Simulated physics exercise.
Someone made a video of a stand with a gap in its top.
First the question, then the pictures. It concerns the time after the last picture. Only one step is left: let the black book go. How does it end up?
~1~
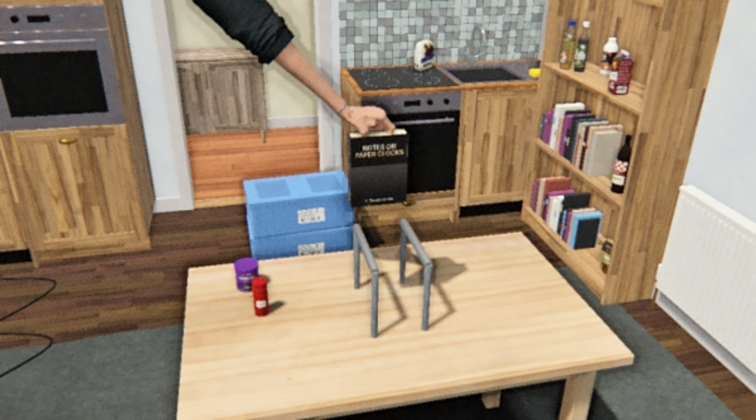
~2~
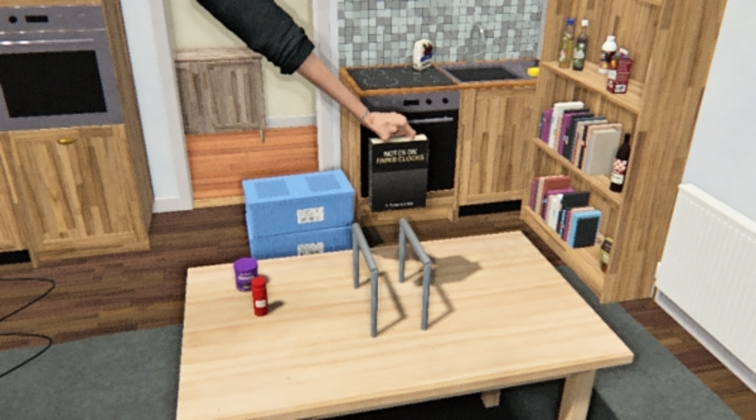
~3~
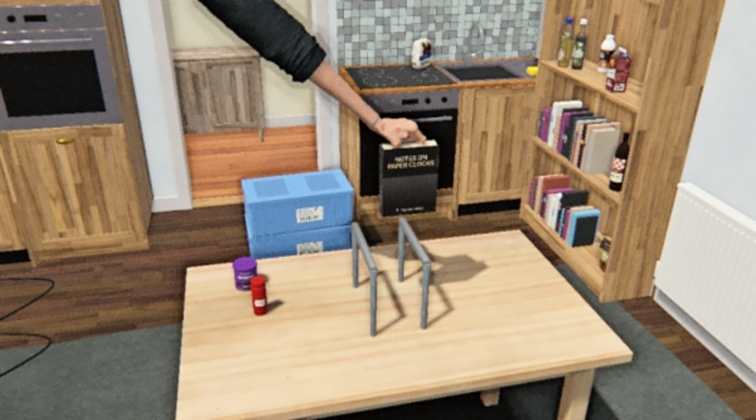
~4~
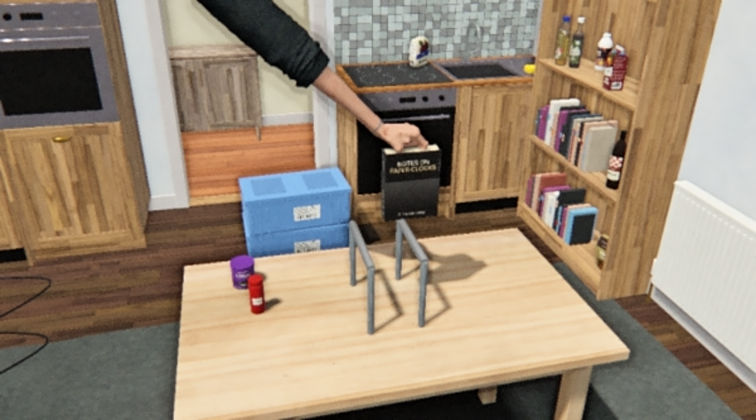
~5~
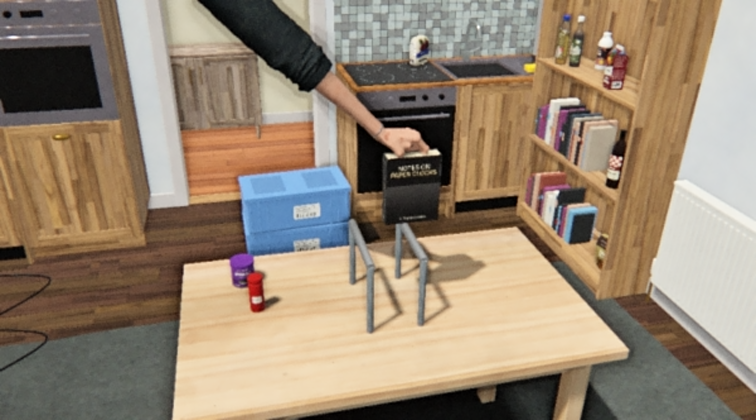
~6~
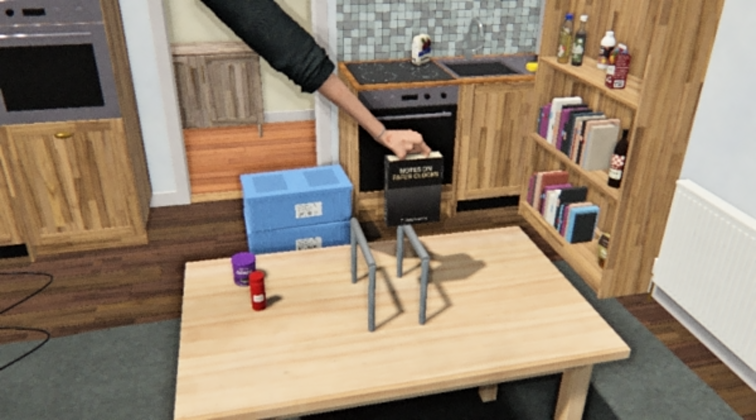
It does not pass.
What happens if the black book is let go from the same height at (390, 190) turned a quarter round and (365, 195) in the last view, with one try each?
Passes; held.
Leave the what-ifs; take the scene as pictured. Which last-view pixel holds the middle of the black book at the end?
End point in the final view: About (383, 219).
Then, 0.30 s on from there, black book shifted a little near (411, 203).
Then, 0.60 s on from there, black book turned 48° from how it was put near (386, 216).
In the end, toppled on the stand or table, black book; the other 2 unmoved. At the end, from the last picture's camera, black book near (383, 219). The book lodges.
